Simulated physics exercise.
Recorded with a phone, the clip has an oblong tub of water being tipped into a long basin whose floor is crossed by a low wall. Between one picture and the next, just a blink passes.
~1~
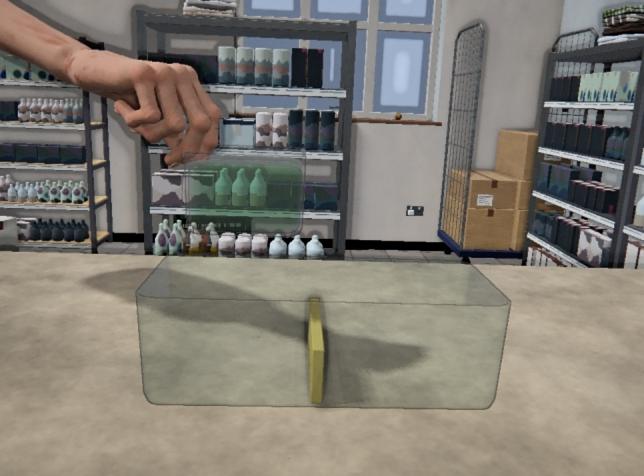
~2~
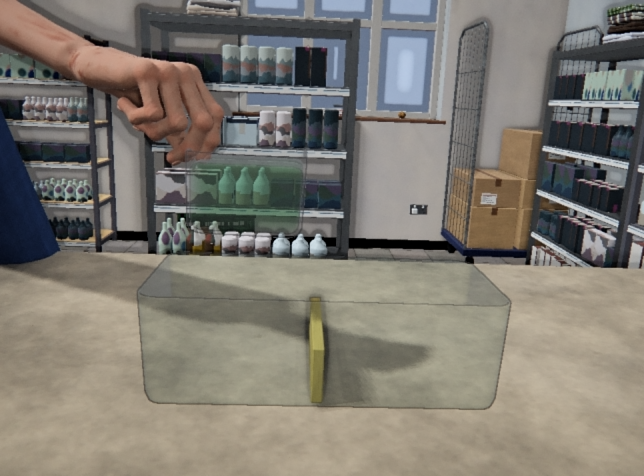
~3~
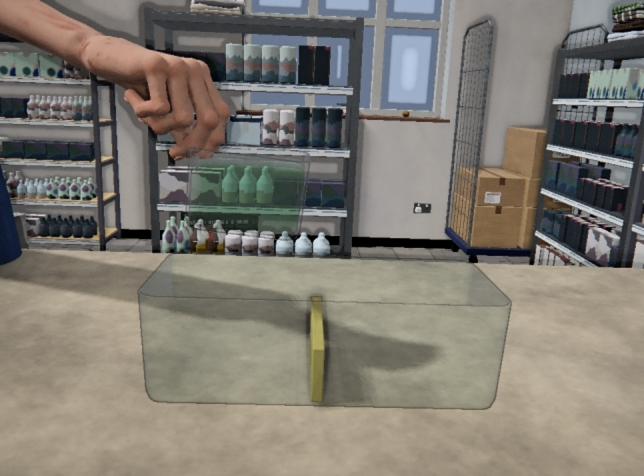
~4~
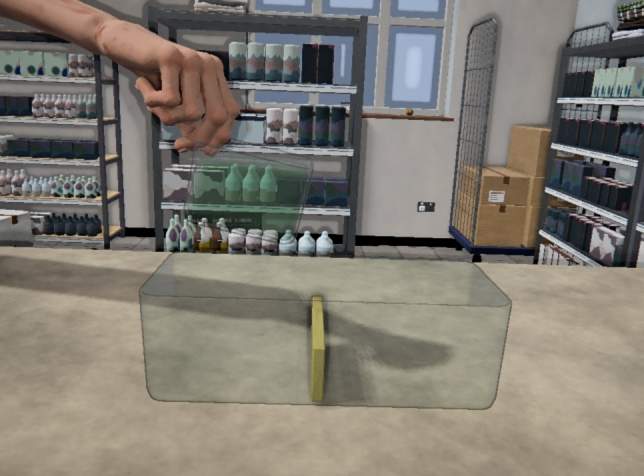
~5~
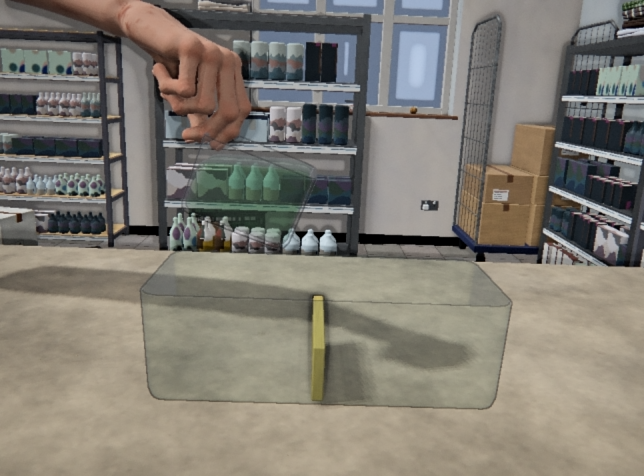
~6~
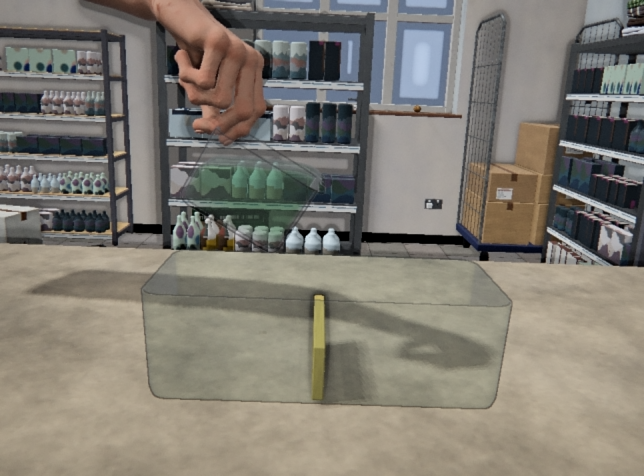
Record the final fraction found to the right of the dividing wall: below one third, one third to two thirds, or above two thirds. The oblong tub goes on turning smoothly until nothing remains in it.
I expect the share right of the wall to be beyond two thirds.
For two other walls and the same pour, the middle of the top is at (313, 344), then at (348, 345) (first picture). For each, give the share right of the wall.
90 per cent first, then 60 per cent.
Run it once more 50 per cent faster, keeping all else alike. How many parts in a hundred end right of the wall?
About 90 per cent would end up there.
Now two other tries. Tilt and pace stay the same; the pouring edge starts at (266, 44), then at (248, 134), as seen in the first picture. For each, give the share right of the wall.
75 % and 35 %.
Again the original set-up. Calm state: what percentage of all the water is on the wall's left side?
Share approx. 10 %.
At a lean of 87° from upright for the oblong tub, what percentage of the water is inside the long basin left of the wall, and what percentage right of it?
The left part holds 0 percent and the right part 35 percent.
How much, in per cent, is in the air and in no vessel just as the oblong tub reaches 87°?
Roughly 25 percent.
A moment on, the tilt is 87° and 38 per cent is still to pour, 0 is left of the wall and 35 right of it.
Next, the tilt is 102° and 9 per cent is still to pour, 5 is left of the wall and 81 right of it.
Then the tilt is 102° and 2 per cent is still to pour, 8 is left of the wall and 88 right of it.
Later the tilt is 102° and 0 per cent is still to pour, 10 is left of the wall and 89 right of it.
At rest 10 per cent lies left of the wall, 89 right of it and 1 outside.
